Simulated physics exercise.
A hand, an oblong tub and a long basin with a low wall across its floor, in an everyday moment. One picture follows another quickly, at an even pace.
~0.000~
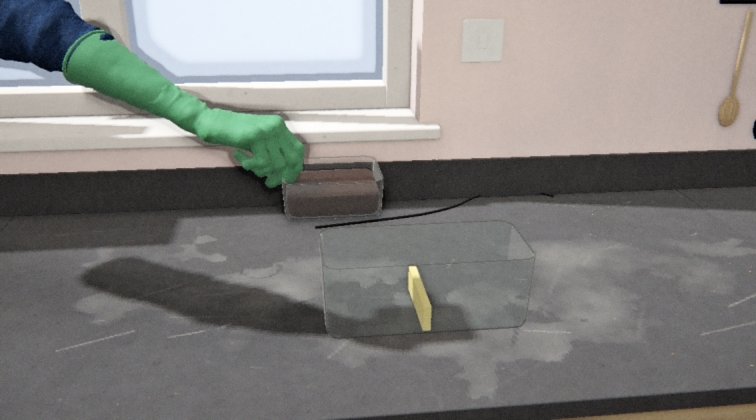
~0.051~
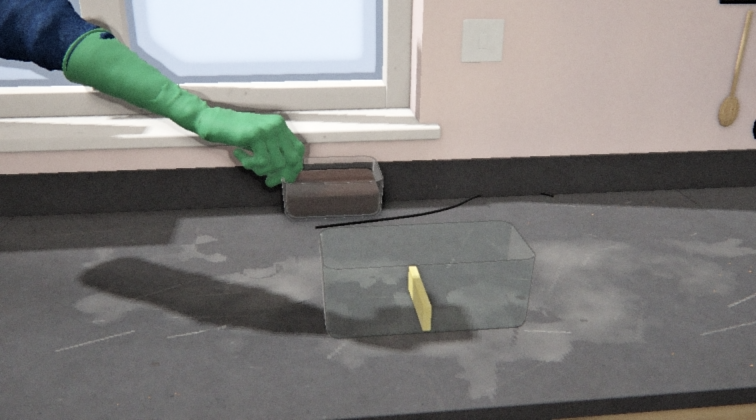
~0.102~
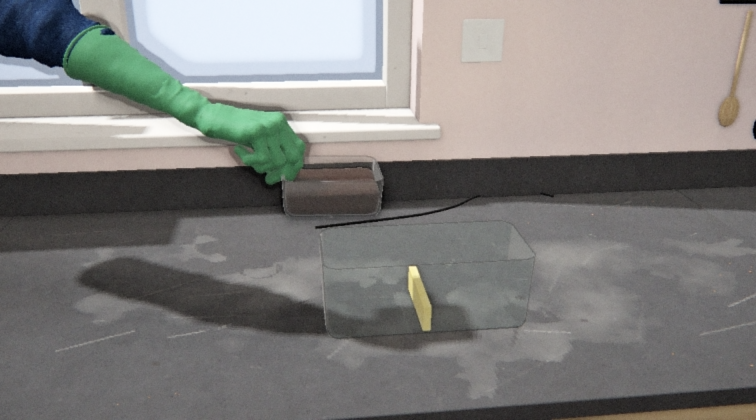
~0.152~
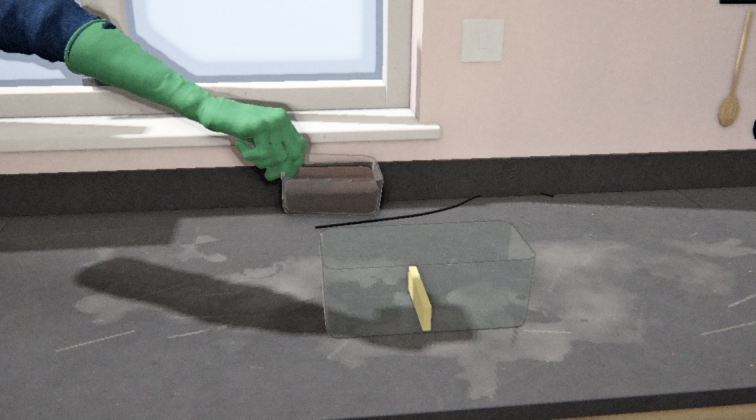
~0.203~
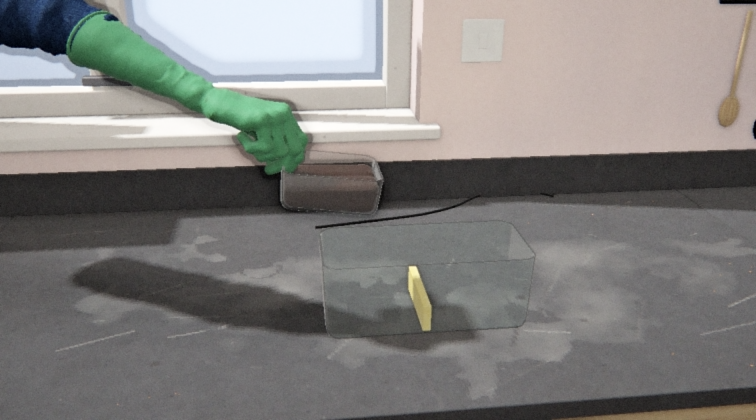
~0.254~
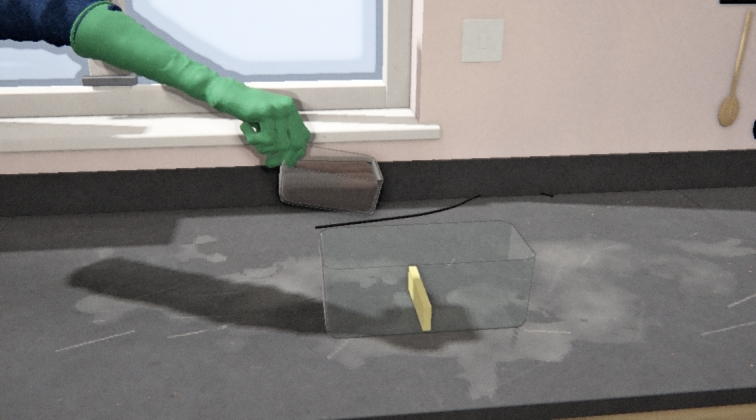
On a dark kitchen counter by a window, a green-gloved hand slowly tilting a small oblong tub of coffee behind a clear basin.
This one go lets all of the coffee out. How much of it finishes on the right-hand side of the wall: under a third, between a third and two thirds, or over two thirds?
The right side is left with enough to pass two thirds.
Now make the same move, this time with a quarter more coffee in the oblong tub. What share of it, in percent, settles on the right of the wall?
About 80 %.
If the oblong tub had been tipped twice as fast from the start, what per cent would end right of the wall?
Roughly 75 percent.
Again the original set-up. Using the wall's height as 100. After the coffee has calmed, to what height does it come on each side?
10 per cent left, 50 per cent right.
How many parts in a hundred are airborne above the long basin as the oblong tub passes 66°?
Roughly 45 per cent.
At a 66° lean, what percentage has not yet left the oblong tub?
Around 40 in a hundred.
A moment on, the oblong tub is tipped part way and 41 per cent is still to pour, 5 is left of the wall and 8 right of it.
Next, the oblong tub is tipped right over and 6 per cent is still to pour, 10 is left of the wall and 73 right of it.
Then the oblong tub is tipped right over and 0 per cent is still to pour, 18 is left of the wall and 80 right of it.
Later the oblong tub is tipped right over and 0 per cent is still to pour, 18 is left of the wall and 80 right of it.
Finally, 18 per cent lies left of the wall, 80 right of it and 2 outside.
